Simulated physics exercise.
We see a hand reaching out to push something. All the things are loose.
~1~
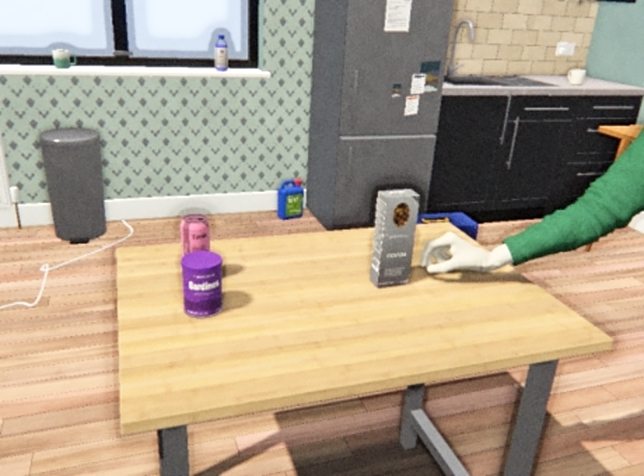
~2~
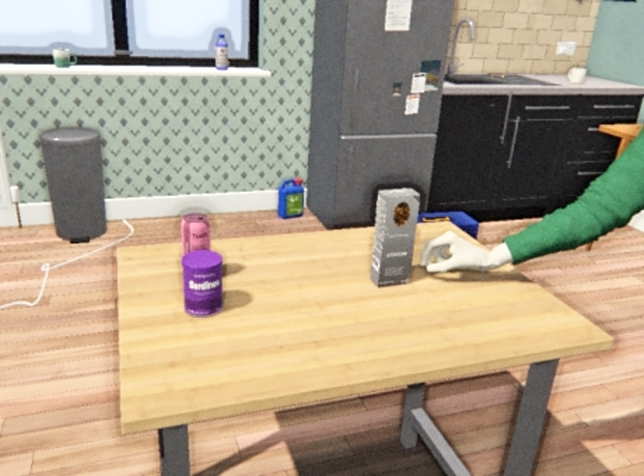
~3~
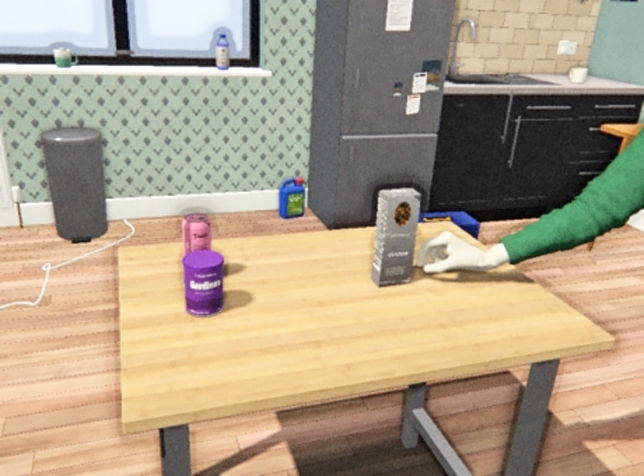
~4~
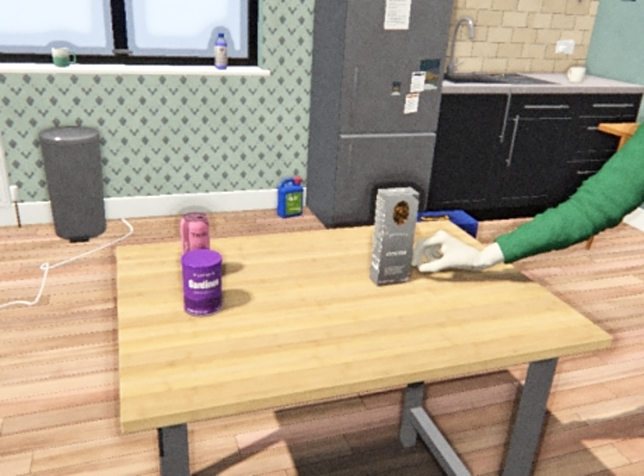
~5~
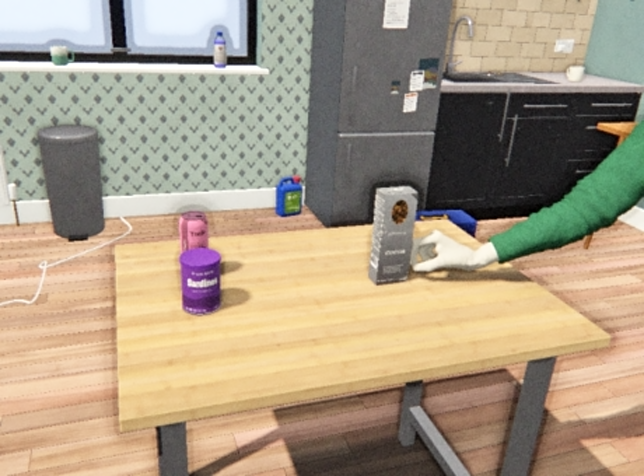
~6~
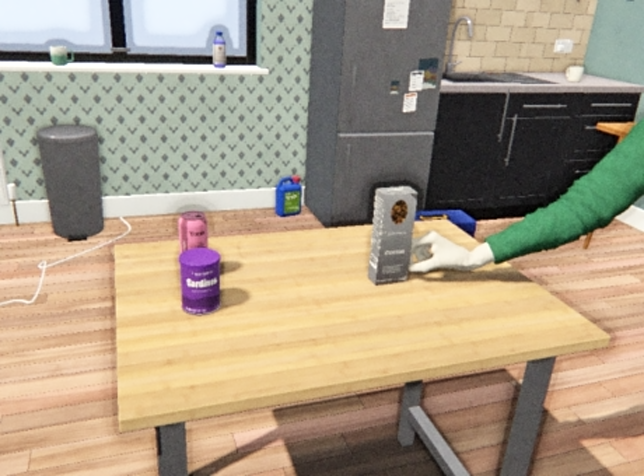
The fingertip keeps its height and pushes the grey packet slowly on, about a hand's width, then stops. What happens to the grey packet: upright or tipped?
The grey packet stays upright.
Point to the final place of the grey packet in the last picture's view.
Around (341, 241).
Then, 0.40 s past the last view, grey packet displaced a little near (379, 237).
Then, 0.90 s past the last view, grey packet displaced about its own width near (362, 239).
Then, 1.40 s past the last view, grey packet displaced about its own width near (345, 240).
Finally, moved from the start, grey packet. Final places as the last picture's camera would see them, grey packet near (341, 241).
